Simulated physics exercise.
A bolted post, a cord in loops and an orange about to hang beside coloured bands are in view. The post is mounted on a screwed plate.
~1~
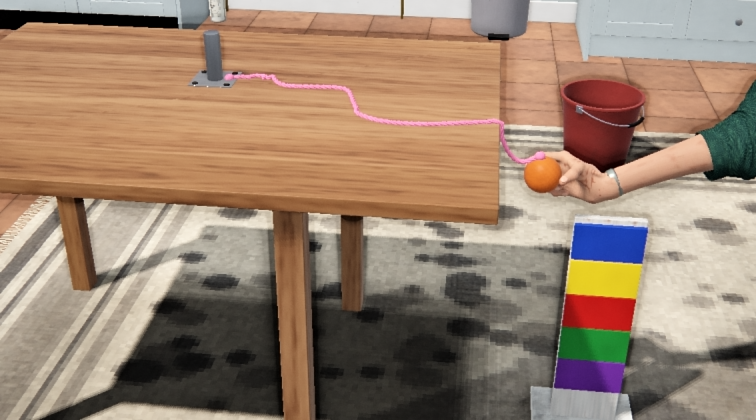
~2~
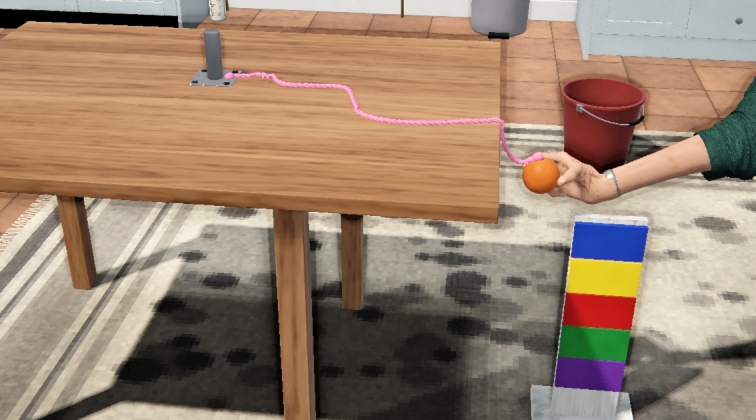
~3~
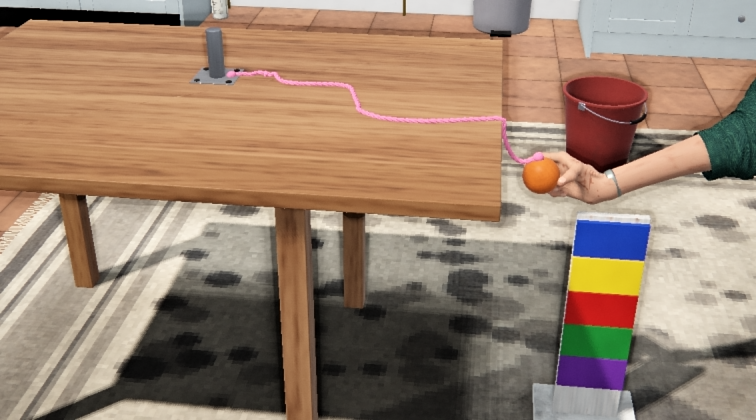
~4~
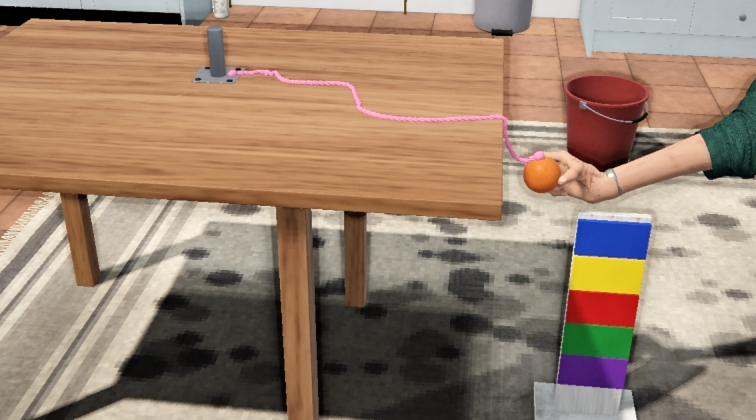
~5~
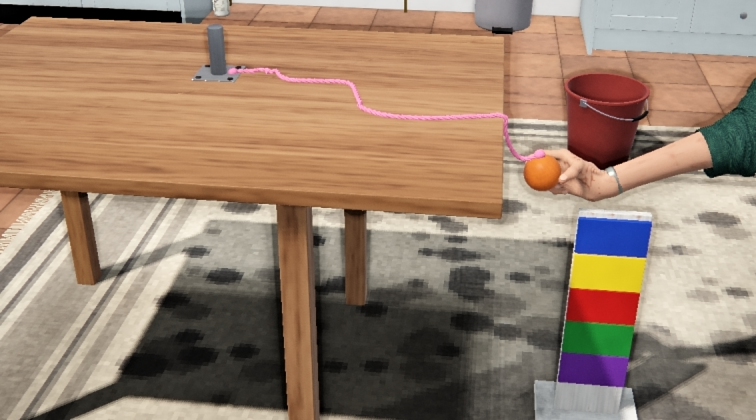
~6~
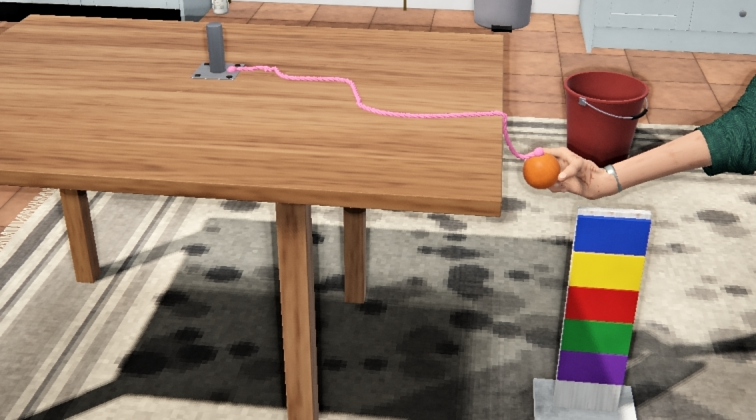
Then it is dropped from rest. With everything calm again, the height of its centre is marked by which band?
By the yellow band.
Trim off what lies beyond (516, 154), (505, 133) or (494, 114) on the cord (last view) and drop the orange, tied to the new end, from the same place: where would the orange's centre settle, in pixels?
The places are (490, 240), (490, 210) and (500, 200).
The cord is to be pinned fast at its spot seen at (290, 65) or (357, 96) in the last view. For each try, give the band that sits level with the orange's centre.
Taking the two tries in turn, you'd get yellow and then blue.
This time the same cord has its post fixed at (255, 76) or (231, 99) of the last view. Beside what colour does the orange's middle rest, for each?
Result 1: Red. Result 2: Red.
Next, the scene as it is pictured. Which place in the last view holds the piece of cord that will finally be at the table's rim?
It's the piece you see at (415, 116).
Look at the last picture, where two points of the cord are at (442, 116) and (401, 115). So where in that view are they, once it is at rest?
At (503, 128), then (489, 100).
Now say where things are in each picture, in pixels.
The first frame shows orange (543, 175); blue (609, 245); yellow (604, 280); red (599, 314); green (594, 346); purple (589, 377).
The second frame shows orange (541, 175); cord through (266, 75) (305, 86) (354, 100) (399, 122) (487, 121).
The third frame shows orange (541, 175).
The fourth frame shows orange (542, 175); cord through (269, 72) (308, 83) (357, 98) (402, 119) (490, 118).
The fifth frame shows orange (543, 173).
The sixth frame shows orange (542, 171); cord through (268, 69) (308, 79) (356, 94) (401, 115) (489, 114).
Soon after, orange near (460, 229); level with yellow.
After that, orange near (488, 256); level with yellow.
In the end, orange near (499, 257); level with yellow. Its middle rests at the yellow band.
